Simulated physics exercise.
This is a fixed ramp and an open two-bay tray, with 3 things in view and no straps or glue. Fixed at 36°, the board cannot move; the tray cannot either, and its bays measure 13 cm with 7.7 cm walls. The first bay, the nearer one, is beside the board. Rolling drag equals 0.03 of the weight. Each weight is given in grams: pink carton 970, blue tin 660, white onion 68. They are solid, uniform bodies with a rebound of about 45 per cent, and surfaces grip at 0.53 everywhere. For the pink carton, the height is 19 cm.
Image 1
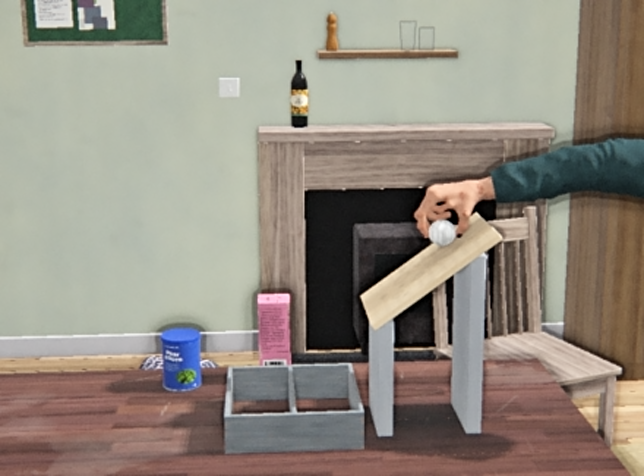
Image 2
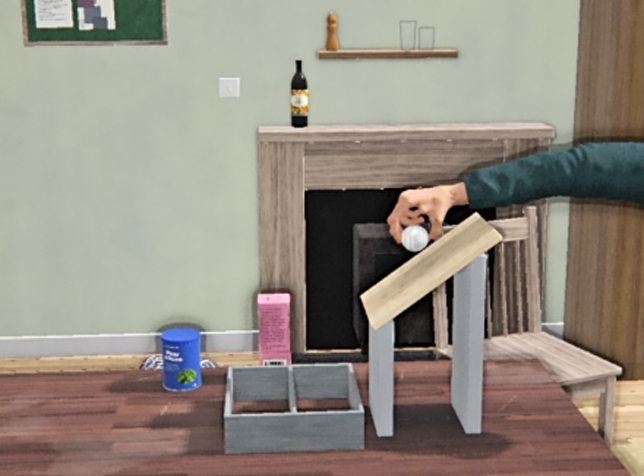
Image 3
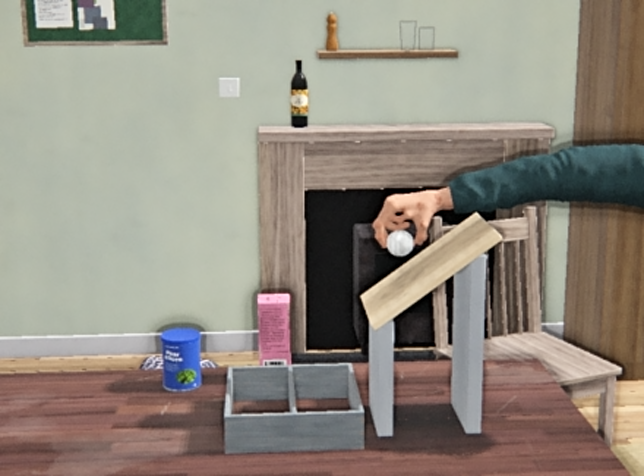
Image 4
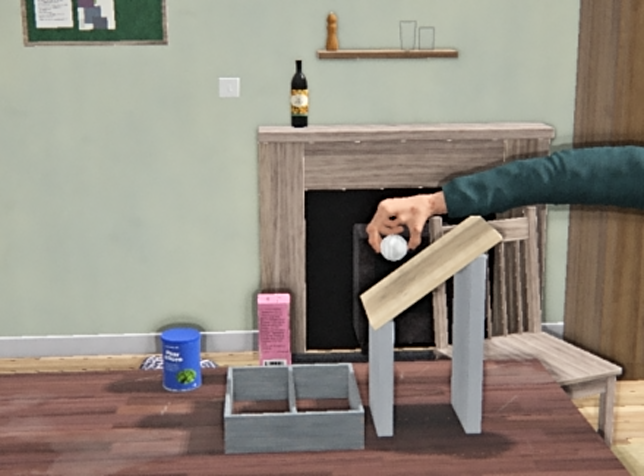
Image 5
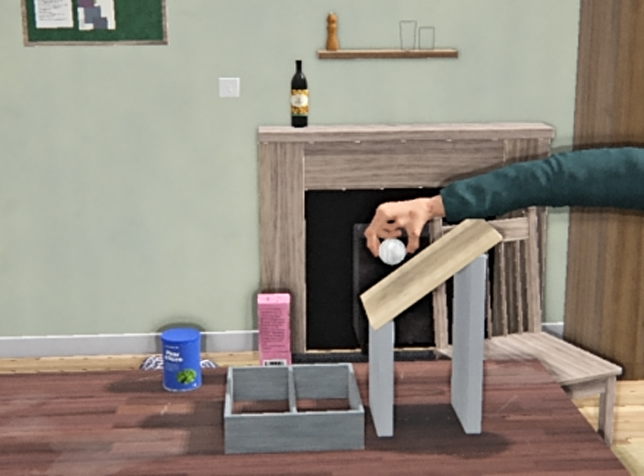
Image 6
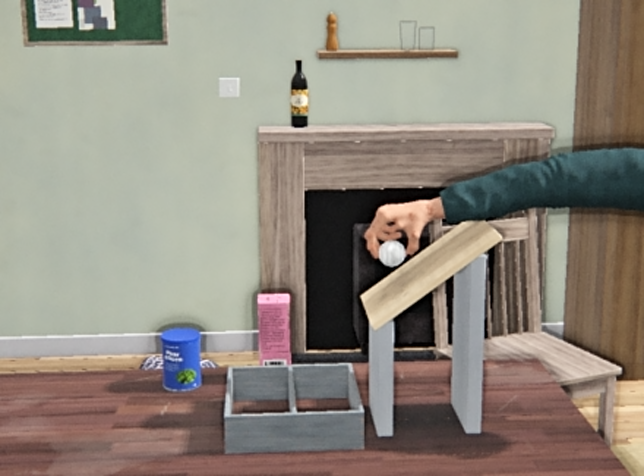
A hand holding a white onion moves left and slightly down above a sloping wooden board on two grey supports, then holds still over it, while a two-bay grey box, blue tin and pink carton stay in place.
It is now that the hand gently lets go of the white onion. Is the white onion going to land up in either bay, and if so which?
Yes, the first bay.
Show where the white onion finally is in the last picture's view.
It finishes at roughly (315, 410).
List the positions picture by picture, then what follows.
In the first frame, 11 cm still to go; white onion (442, 233); pink carton (274, 338).
In the second frame, 5 cm still to go; white onion (415, 238); pink carton (274, 338).
In the third frame, 3 cm still to go; white onion (400, 243); pink carton (274, 338).
In the fourth frame, 1 cm still to go; white onion (394, 247); pink carton (274, 338).
Held still over the board; white onion (392, 251); pink carton (274, 338), in the fifth frame.
Held still over the board; white onion (392, 253); pink carton (274, 338), in the sixth frame.
Then, 0.30 s on from there, white onion near (363, 296).
Then, 0.50 s on from there, it is in the nearer bay; white onion near (321, 393).
Then, 0.60 s on from there, it is in the nearer bay; white onion near (334, 396).
In the end, it is in the nearer bay; the bystanders under 4 cm from the start. At the end, from the last picture's camera, white onion near (315, 411).
